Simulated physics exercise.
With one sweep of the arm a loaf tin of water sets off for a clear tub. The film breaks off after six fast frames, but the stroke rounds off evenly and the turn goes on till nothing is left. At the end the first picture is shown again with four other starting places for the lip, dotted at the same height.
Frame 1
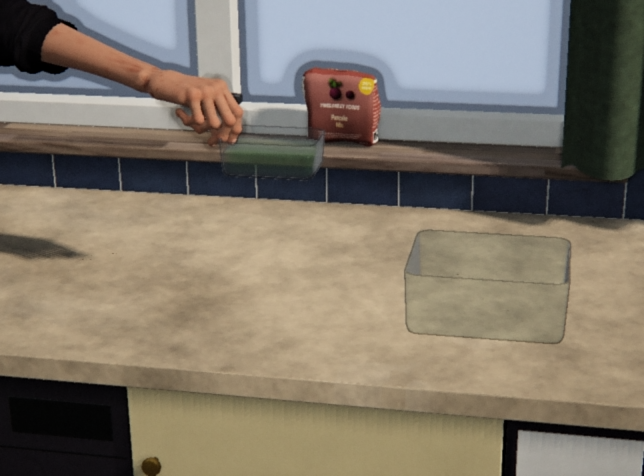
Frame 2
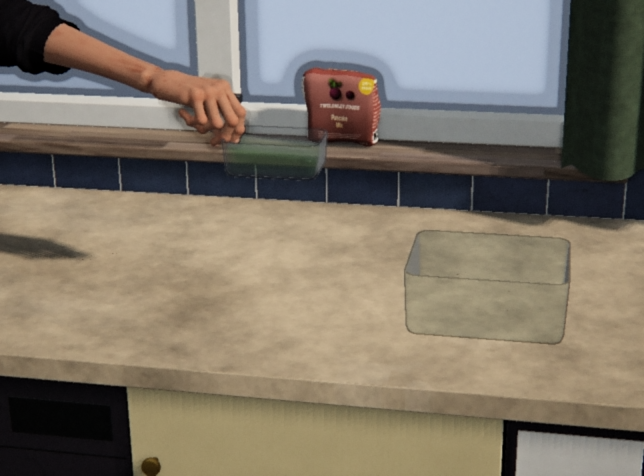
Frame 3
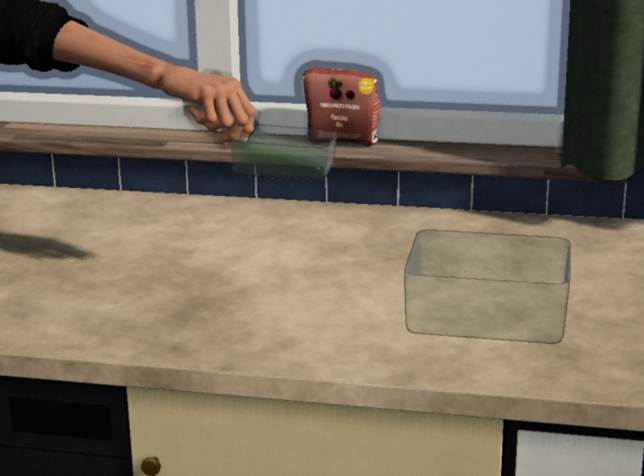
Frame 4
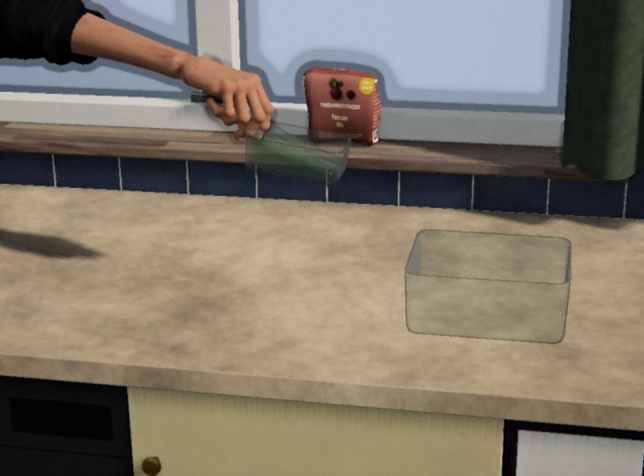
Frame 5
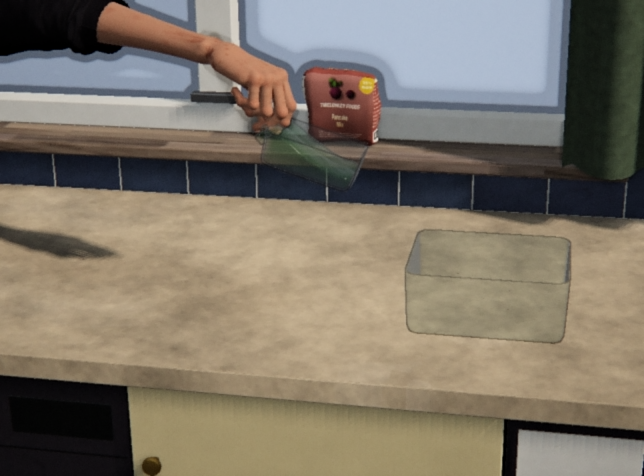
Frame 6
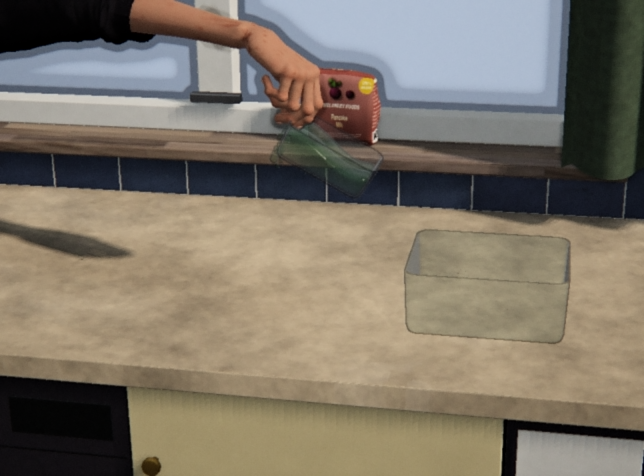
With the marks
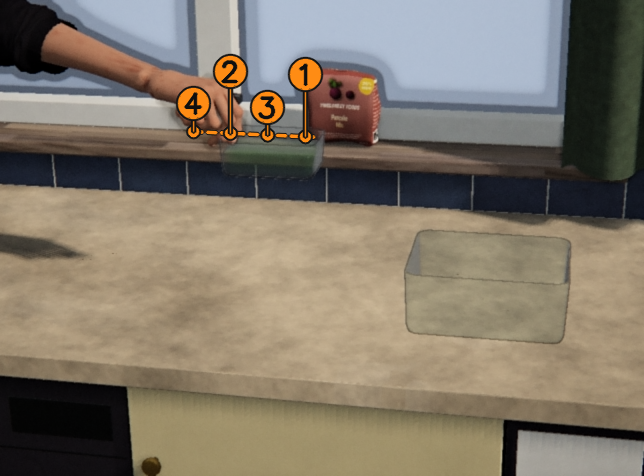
At a kitchen counter, a hand carrying a clear, green-tinted container rightward past a red packet and gradually tilting it.
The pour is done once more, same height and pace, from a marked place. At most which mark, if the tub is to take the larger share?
Use spot 3.
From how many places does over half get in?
Two of the four.
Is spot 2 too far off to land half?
Yes.
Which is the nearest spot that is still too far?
That would be 2.
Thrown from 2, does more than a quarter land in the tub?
Yes, clearly.
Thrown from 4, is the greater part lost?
Yes, that goes wrong.
In orange, 1 at (305, 136); 2 at (230, 133); 3 at (267, 135); 4 at (193, 131).
For spot 1, about 75 % lands in the tub, 15 % falls short and 11 % goes beside or beyond.
For spot 2, about 33 % lands in the tub, 61 % falls short and 6 % goes beside or beyond.
For spot 3, about 64 % lands in the tub, 30 % falls short and 6 % goes beside or beyond.
For spot 4, about 0 % lands in the tub, 97 % falls short and 3 % goes beside or beyond.
